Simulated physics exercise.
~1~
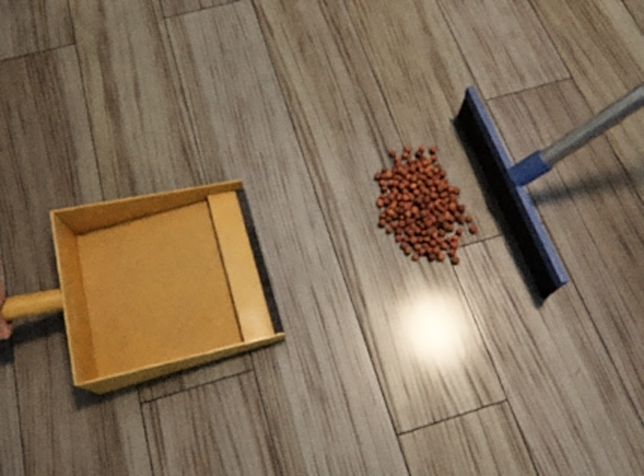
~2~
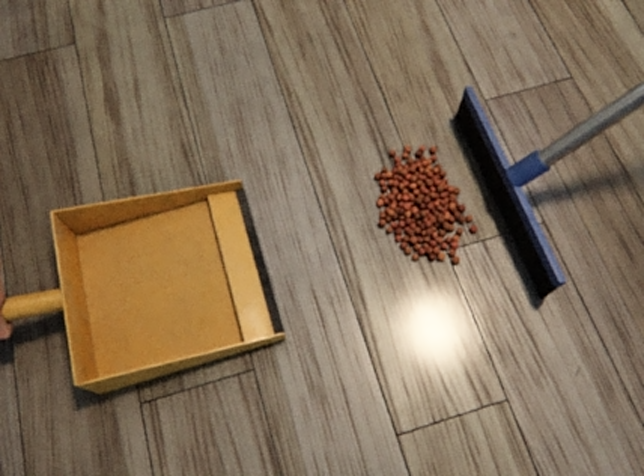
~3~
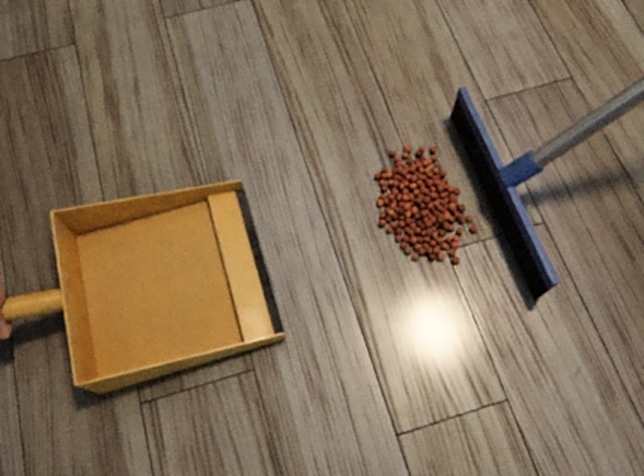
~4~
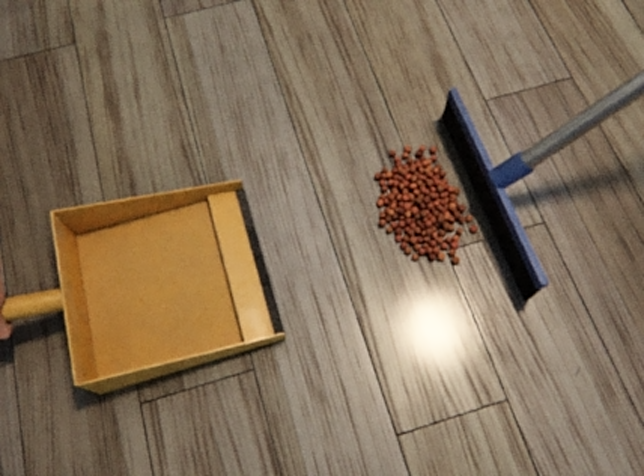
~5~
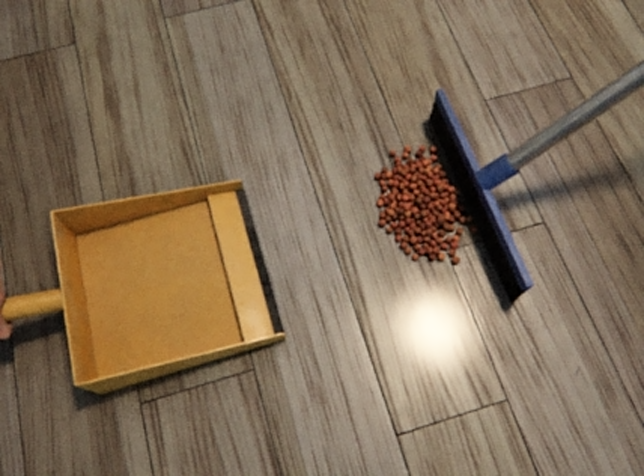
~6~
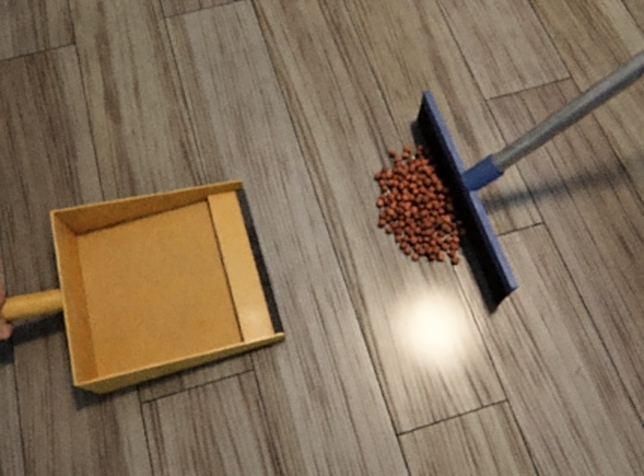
Blue squeegee-like blade on a pole sliding left across wood-look floor and nudging a reddish-brown pellet pile, beside a still yellow dustpan.
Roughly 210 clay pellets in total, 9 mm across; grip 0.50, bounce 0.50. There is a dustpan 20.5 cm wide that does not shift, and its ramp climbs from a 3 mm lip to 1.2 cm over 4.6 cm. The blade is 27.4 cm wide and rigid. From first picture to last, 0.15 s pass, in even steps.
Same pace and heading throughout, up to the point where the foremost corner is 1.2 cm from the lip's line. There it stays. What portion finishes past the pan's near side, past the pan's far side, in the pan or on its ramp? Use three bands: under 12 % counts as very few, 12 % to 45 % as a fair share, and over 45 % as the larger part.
Near side: Very few; far side: A fair share; pan: The larger part.
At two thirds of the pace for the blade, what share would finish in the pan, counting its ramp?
Then about 55 per cent.
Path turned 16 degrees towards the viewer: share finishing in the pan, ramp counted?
I'd put it at close to 70 percent.
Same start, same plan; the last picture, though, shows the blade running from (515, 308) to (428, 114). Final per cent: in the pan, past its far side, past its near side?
Final per cent - pan 65, far 5, near 5.
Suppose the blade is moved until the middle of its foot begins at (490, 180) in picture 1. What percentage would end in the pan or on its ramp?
About 55 per cent.
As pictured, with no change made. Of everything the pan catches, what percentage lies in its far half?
Roughly 70 per cent.
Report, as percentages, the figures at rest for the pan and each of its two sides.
Near side 0 %, far side 15 %, pan 60 %.
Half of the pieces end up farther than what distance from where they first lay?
Median: Approx. 24 cm.
Then, 0.22 s after the last picture, middle of the blade 13 cm from the lip; 0 % over the lip, far side 5 %, near side 0 %.
Then, 0.36 s after the last picture, middle of the blade 5 cm from the lip; 0 % over the lip, far side 15 %, near side 0 %.
Then, 0.63 s after the last picture, middle of the blade 1 cm from the lip; 65 % over the lip, far side 15 %, near side 0 %.
In the end, near side 0 %, far side 15 %, pan 60 %, in front of the lip or behind the blade 20 %.
